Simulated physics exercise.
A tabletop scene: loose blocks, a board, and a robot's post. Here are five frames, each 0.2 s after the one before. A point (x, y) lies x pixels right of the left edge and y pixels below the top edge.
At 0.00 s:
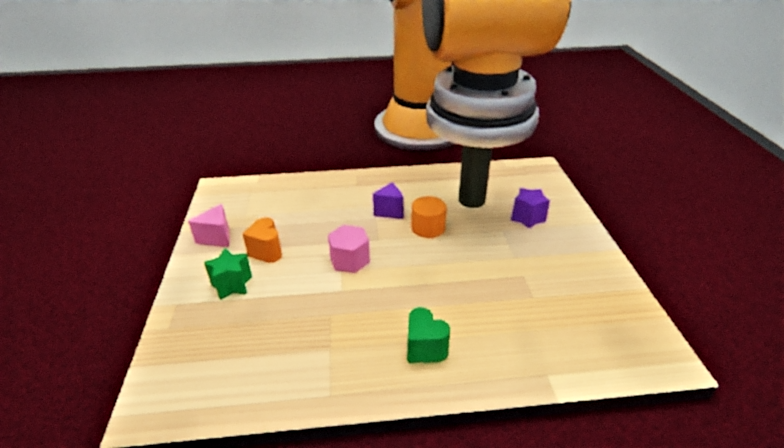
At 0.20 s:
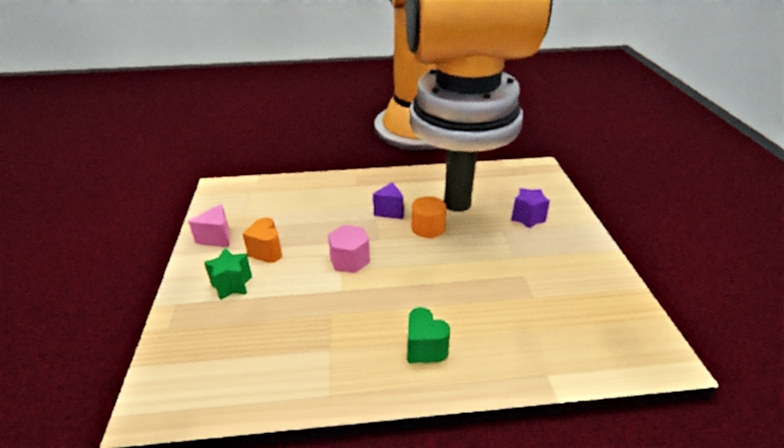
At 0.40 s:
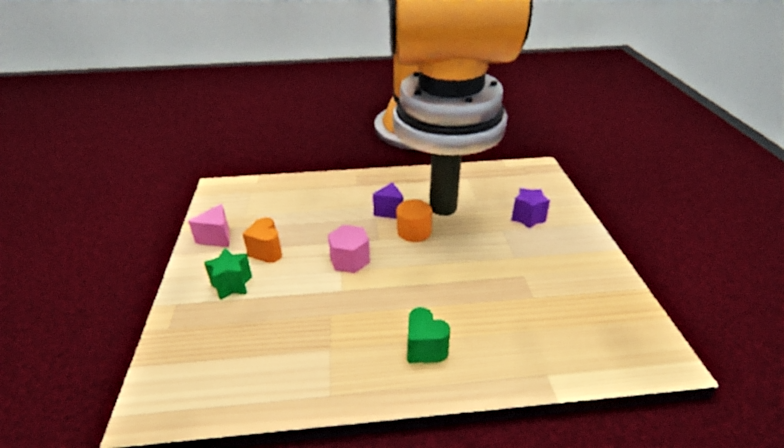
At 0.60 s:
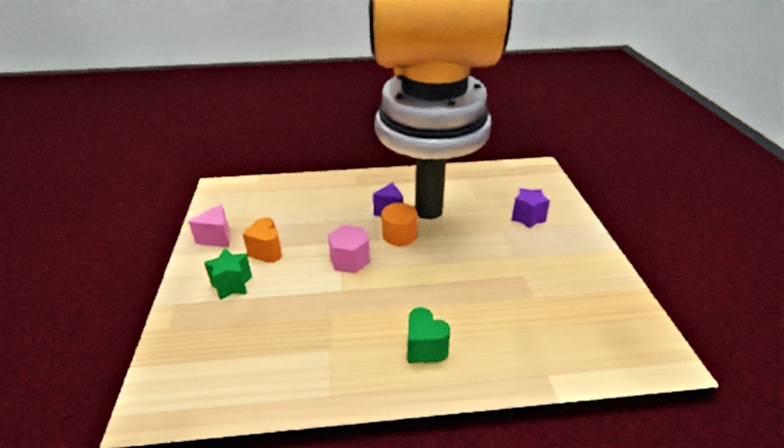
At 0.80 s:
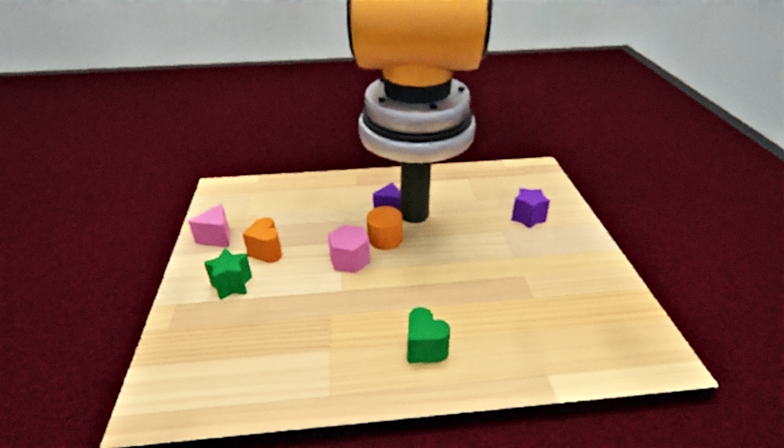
A robot arm's black post moved left across the wooden board and pushed the orange round block steadily toward the pink hexagon, passing in front of the purple triangular piece while the other blocks stayed still.
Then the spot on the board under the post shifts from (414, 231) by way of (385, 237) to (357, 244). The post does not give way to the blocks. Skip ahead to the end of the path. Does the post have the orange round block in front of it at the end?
Short answer: Yes.
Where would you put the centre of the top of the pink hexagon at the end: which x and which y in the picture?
Pixel (320, 246).
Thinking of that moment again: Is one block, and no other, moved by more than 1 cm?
That would be a no.
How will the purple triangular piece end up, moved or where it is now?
Left in place.
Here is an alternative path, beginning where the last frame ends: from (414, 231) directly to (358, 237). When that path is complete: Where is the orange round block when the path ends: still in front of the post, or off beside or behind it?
I think it holds its spot in front.
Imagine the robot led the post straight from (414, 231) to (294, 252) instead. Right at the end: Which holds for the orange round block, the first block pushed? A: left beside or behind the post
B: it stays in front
I choose B.
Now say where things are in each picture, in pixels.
In the first frame, post's lower end at (472, 201); pink hexagon at (348, 237); orange round block at (429, 205); purple triangular piece at (389, 191).
In the second frame, post at (457, 204); blocks still.
In the third frame, post at (443, 208); orange round block at (415, 209).
In the fourth frame, post at (429, 212); orange round block at (400, 213).
In the fifth frame, post at (415, 215); pink hexagon at (348, 237); orange round block at (385, 216); purple triangular piece at (389, 191).
The first path, step by step. Halfway along, post at (384, 221); pink hexagon at (333, 241), turned 40° anticlockwise; orange round block at (352, 220).
At the end, post at (355, 228); pink hexagon at (320, 246), turned 80° anticlockwise; orange round block at (322, 223); purple triangular piece still.
